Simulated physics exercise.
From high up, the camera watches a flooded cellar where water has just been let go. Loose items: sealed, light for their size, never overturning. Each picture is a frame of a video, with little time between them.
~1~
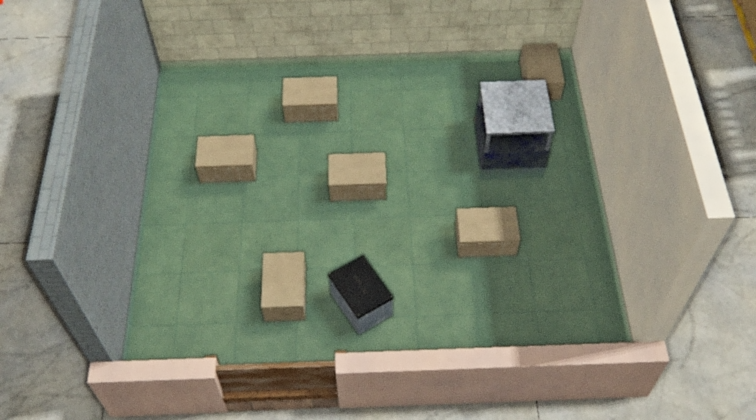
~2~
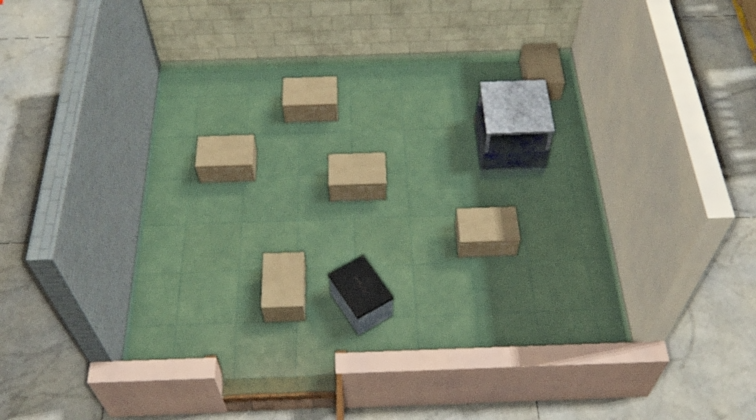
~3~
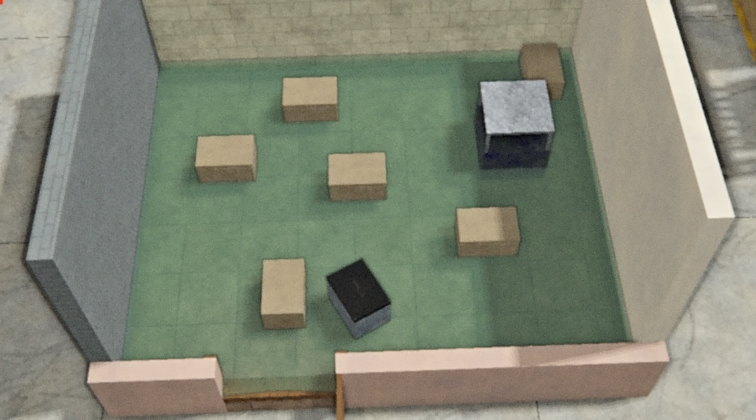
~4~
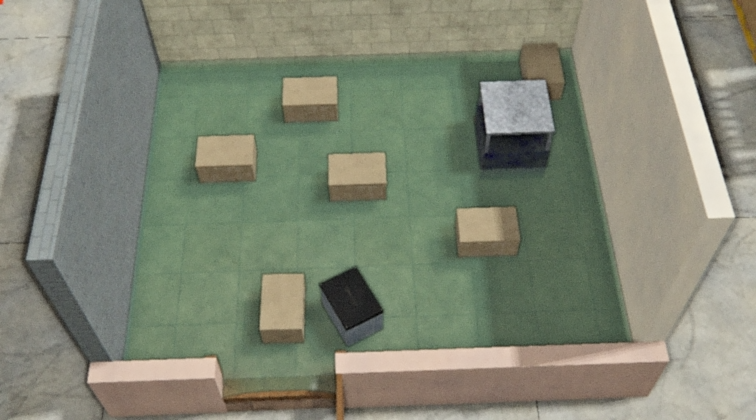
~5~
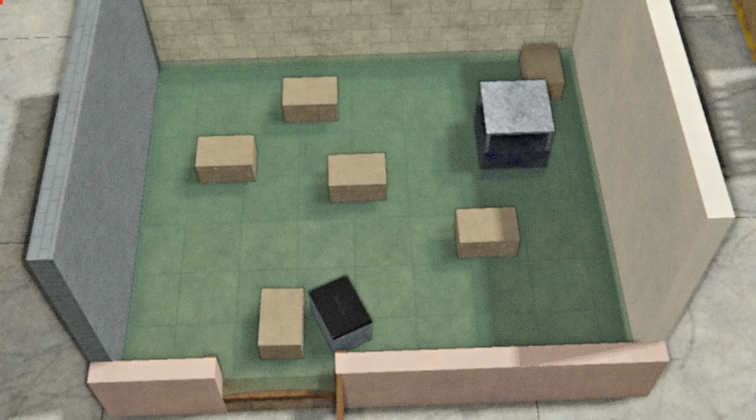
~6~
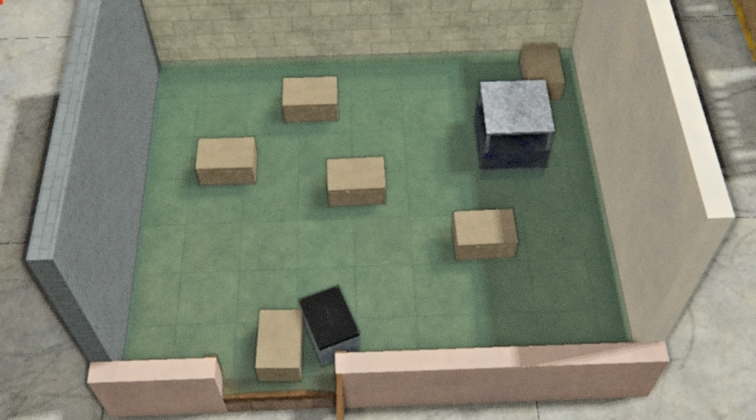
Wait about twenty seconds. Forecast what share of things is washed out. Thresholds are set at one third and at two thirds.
The outcome is high, two thirds or over.
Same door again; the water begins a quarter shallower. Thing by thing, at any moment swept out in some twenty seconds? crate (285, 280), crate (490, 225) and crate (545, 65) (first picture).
One after the other: Carried outside, washed out, no.
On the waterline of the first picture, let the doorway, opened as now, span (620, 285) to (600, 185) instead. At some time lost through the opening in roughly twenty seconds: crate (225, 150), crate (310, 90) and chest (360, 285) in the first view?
Outcome for each, in the order asked: Not flushed / not flushed / flushed.
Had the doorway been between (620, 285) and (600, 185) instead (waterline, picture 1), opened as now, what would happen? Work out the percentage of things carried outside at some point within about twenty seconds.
60 per cent.
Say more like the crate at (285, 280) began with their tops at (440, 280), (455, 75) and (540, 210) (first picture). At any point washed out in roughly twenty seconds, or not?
Note - in order: Out of the scene / retained / retained.
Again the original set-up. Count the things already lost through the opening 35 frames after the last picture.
The number works out to 5.
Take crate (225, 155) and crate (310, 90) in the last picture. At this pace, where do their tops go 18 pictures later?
(212, 234) and (292, 124), roughly.
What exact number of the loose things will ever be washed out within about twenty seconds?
The count is 5.
A moment on, 2 of 7 are out; 5 afloat.
Next, 2 of 7 are out; 5 afloat.
Later, 5 of 7 are out; 2 afloat.
In the end, 5 of 7 are out; 2 afloat.
